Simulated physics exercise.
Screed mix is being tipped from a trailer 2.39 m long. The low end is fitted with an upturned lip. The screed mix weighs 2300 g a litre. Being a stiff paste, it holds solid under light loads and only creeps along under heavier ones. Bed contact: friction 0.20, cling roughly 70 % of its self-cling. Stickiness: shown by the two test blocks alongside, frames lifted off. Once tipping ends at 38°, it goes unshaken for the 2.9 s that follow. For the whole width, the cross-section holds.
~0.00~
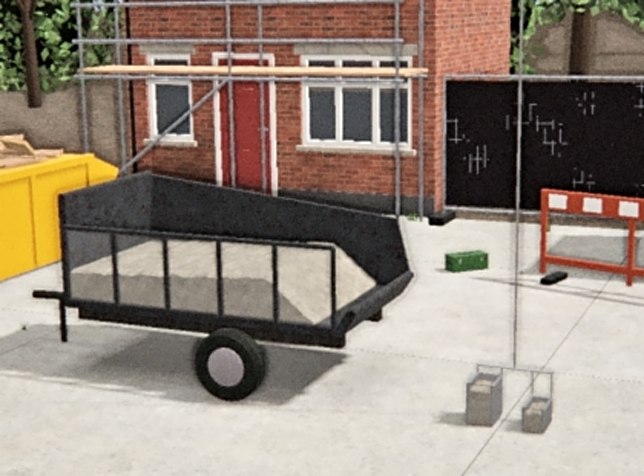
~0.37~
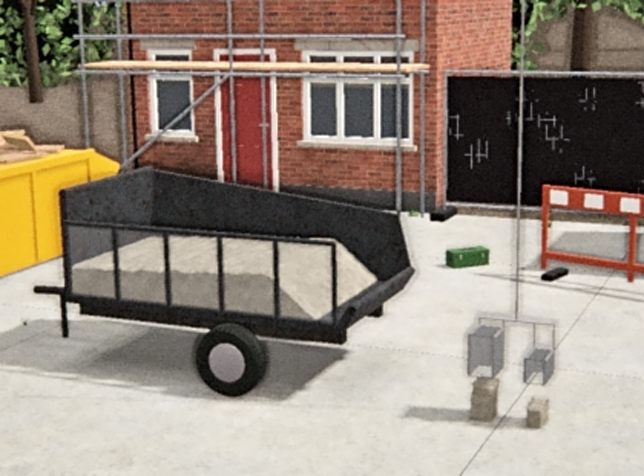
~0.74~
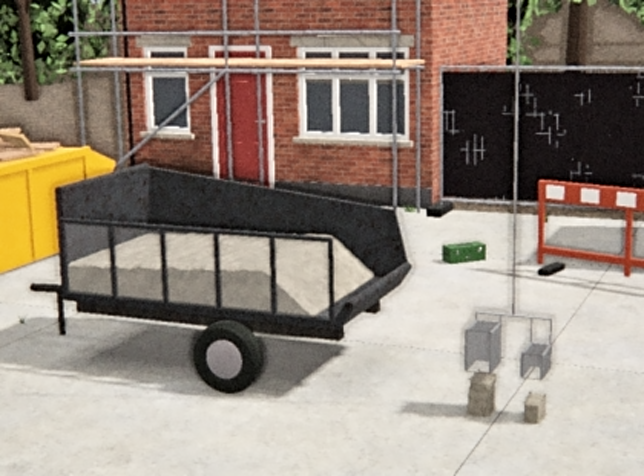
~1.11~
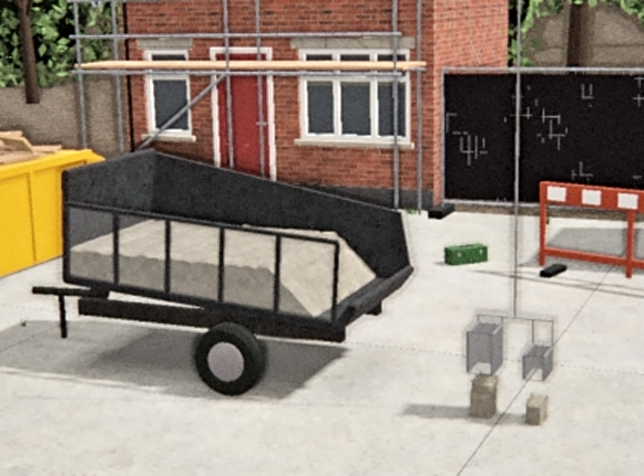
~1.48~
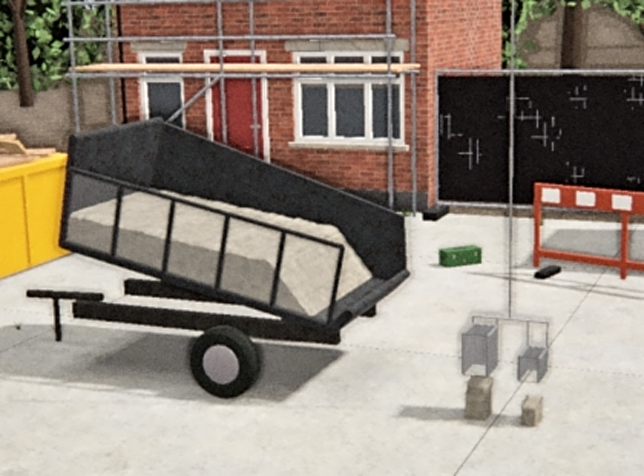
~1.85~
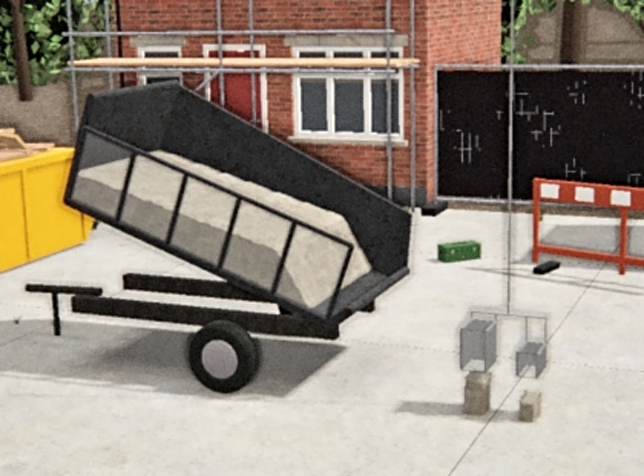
On a building site, see-through casings rose off two small blocks beside a black trailer of pale mix, then the trailer's bed tilted steadily up at its left end, the load staying inside.
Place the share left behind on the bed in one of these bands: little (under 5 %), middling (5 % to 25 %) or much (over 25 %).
It belongs in the much band.
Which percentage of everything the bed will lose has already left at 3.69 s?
Close to 60 in a hundred.
After 2.40 s, the tilt is 31 degrees and 100 % is on the bed.
After 3.04 s, the tilt is 38 degrees and 99 % is on the bed.
After 3.69 s, the tilt is 38 degrees and 56 % is on the bed.
After 4.33 s, the tilt is 38 degrees and 31 % is on the bed.
After 5.79 s, at the end, the tilt is 38 degrees and 30 % is on the bed.
